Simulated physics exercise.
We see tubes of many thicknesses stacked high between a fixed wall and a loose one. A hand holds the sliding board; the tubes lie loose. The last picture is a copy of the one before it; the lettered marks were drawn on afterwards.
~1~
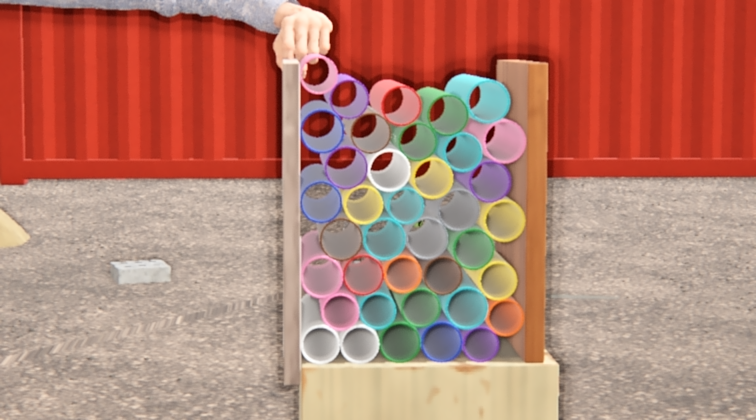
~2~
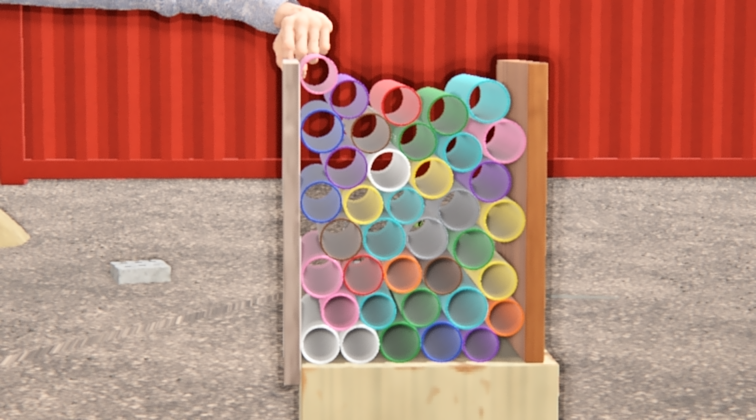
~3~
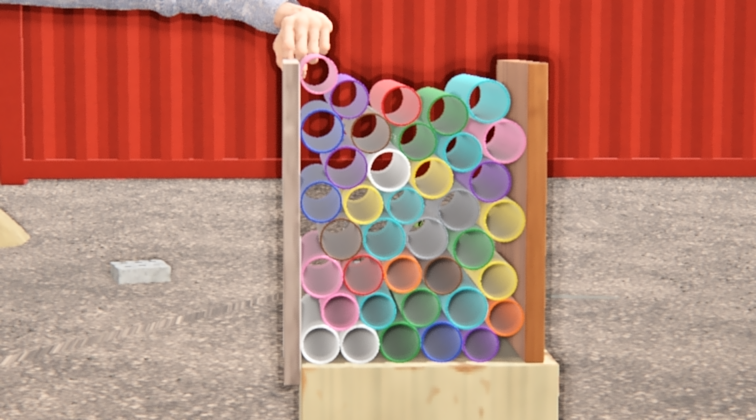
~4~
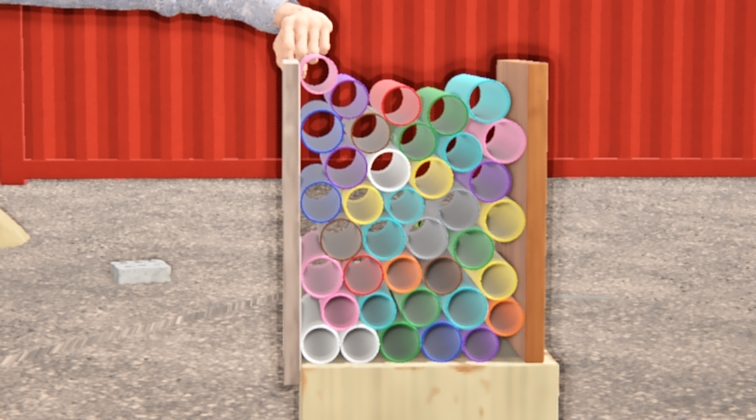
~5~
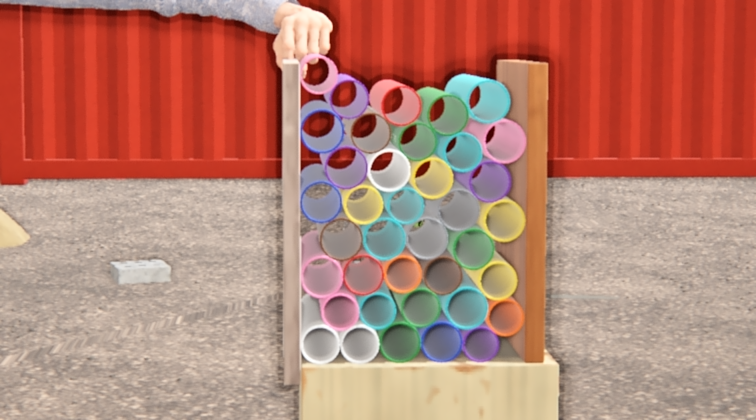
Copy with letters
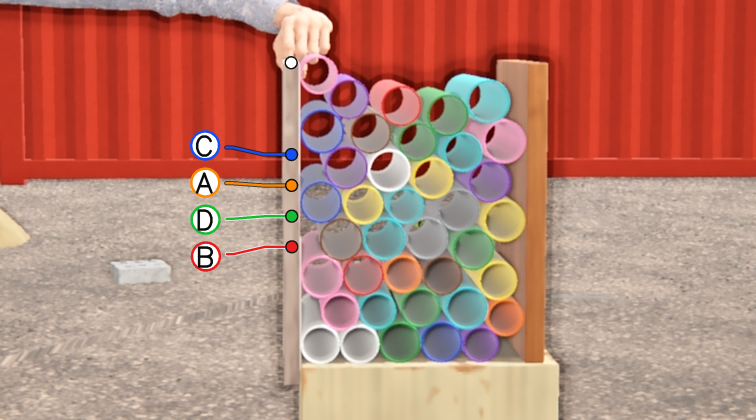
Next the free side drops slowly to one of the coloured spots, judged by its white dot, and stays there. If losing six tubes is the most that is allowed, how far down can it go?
It can be let down to D.
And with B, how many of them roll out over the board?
The count is seven.
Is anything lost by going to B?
Yes.
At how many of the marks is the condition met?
Three of them.
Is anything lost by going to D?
Yes.
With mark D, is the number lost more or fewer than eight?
At D, fewer than eight.
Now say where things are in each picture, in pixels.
The first picture shows a purple tube (349, 99); side board (291, 209); a white tube (320, 345).
The second picture shows a white tube (320, 345); a turquoise tube (378, 311).
The third picture shows an orange tube (505, 317); a brown tube (341, 239).
The fourth picture shows a yellow tube (504, 221); a white tube (389, 170).
The fifth picture shows a brown tube (371, 133); a purple tube (349, 99); side board (291, 209).
On the marked copy, A at (292, 186); B at (292, 247); C at (291, 154); D at (292, 216); the white dot at (291, 63).
Taking D. A third of the way, top of the board (300, 130).
Two thirds of the way, top of the board (300, 207).
When it is over, top of the board (300, 216), three out over the board.
As for the rest, A one out over the board; B seven out over the board; C one out over the board.
